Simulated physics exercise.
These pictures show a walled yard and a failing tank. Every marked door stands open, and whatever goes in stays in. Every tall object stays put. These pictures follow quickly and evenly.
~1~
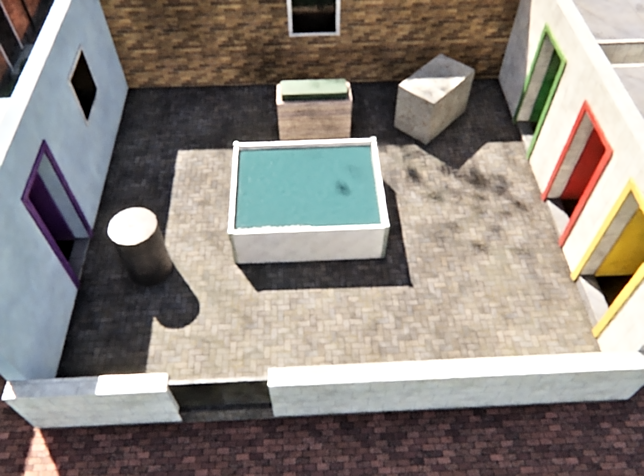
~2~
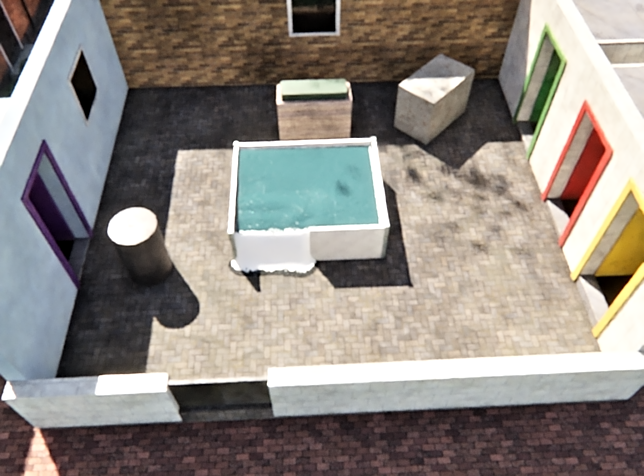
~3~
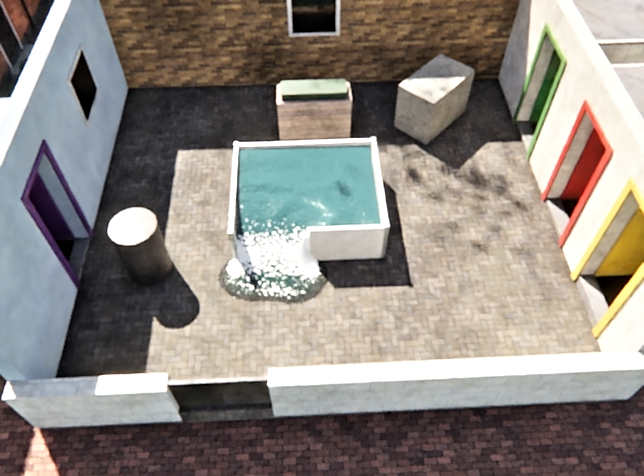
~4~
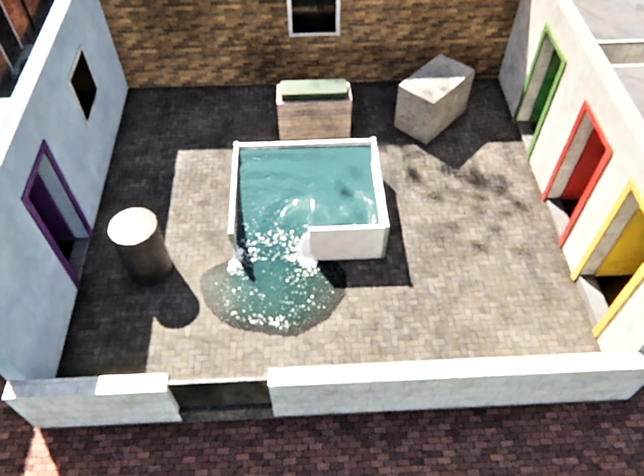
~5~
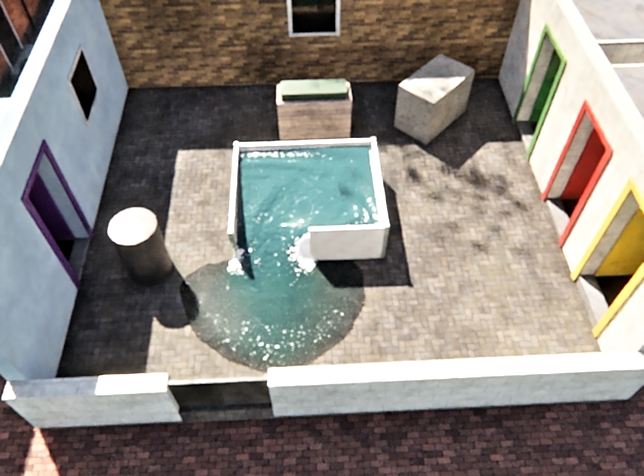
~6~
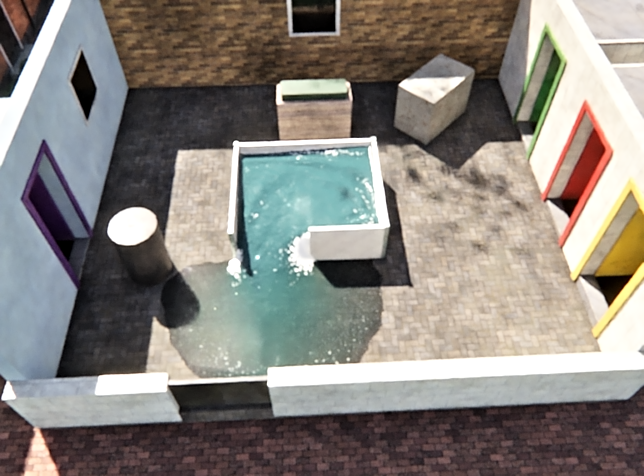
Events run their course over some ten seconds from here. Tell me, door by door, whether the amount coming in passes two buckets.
At the green door it stays within two buckets; at the yellow door it stays within two buckets; at the red door it stays within two buckets; at the purple door it passes two buckets.
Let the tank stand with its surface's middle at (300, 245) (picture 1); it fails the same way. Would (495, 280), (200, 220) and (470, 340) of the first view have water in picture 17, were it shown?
Well, in the order you listed them, they'd be reached by the flood, unreached and reached by the flood.
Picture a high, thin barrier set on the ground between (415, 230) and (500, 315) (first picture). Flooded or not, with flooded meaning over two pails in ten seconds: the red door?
Here's how it goes: The red door remains below.
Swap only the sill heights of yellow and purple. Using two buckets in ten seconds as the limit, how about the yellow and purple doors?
The yellow door surpasses the threshold, and the purple door remains within bounds.
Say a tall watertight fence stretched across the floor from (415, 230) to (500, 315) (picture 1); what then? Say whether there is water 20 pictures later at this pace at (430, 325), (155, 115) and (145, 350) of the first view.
Results in order: Swamped / bone-dry / swamped.
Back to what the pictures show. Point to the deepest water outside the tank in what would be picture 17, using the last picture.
Roughly at pixel (64, 401).
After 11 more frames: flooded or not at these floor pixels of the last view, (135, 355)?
I'd say drenched there.
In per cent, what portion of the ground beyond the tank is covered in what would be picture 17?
Around 25 percent, give or take.
A moment on, water covers 15 % of the floor; the green door not reached, the yellow door not reached, the red door not reached, the purple door not reached.
Next, water covers 25 % of the floor; the green door not reached, the yellow door not reached, the red door not reached, the purple door not reached.
Then, water covers 40 % of the floor; the green door not reached, the yellow door wet at the sill, nothing in, the red door not reached, the purple door wet at the sill, nothing in.
Later, water covers 75 % of the floor; the green door wet at the sill, nothing in, the yellow door wet at the sill, nothing in, the red door wet at the sill, nothing in, the purple door over two buckets in.
In the end, water covers 95 % of the floor; the green door wet at the sill, nothing in, the yellow door wet at the sill, nothing in, the red door wet at the sill, nothing in, the purple door over two buckets in.
